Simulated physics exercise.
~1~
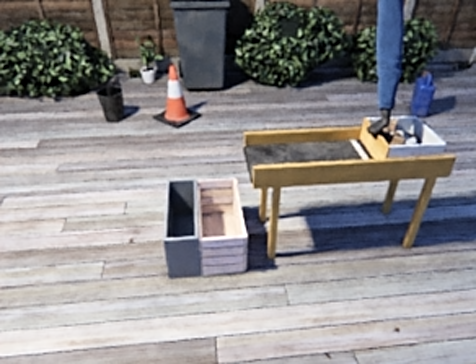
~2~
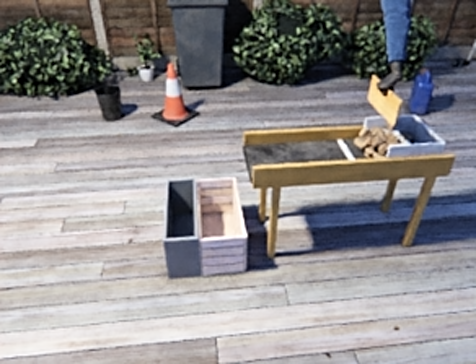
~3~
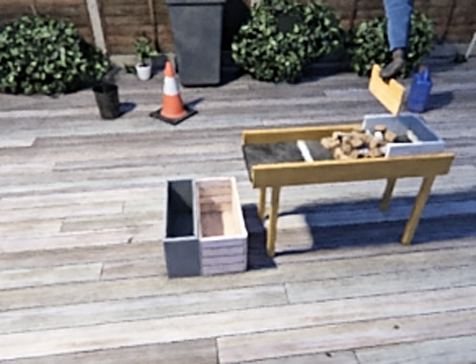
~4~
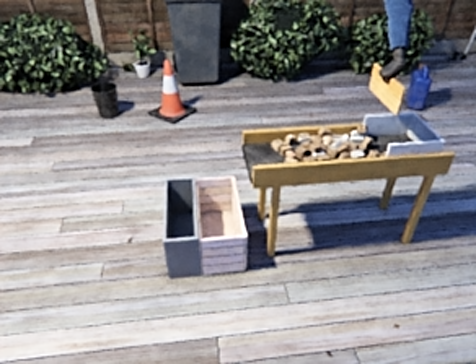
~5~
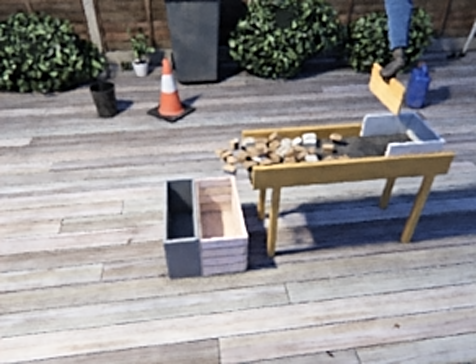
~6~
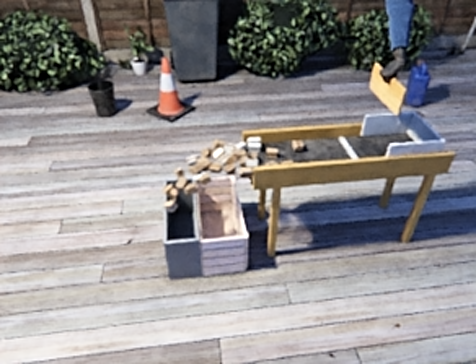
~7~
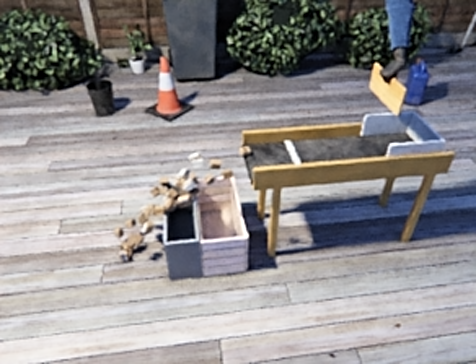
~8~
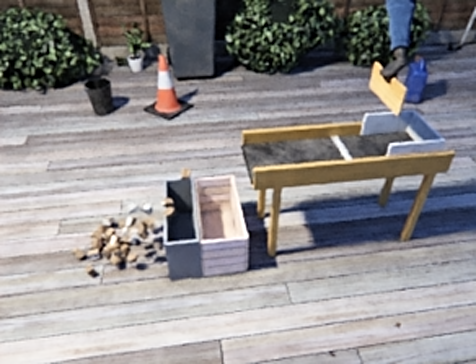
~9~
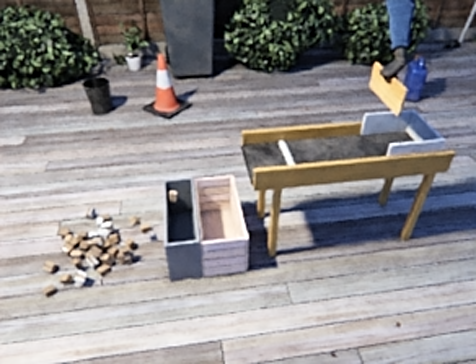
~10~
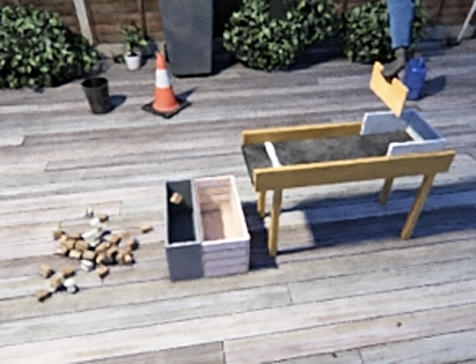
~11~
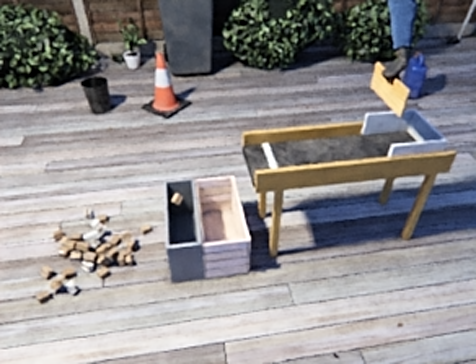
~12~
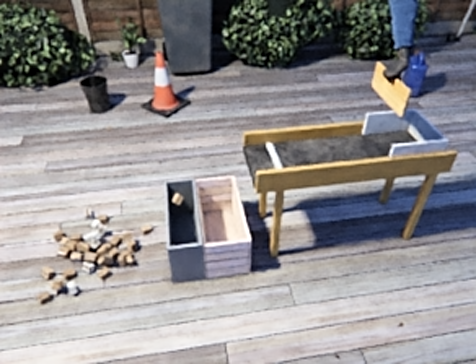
A heap of small parcels slid left along a belt once the gate lifted, spilled off its end and flew over the wooden box, scattering across the decking beyond the grey tote, where nearly all settled while just one lay inside the tote.
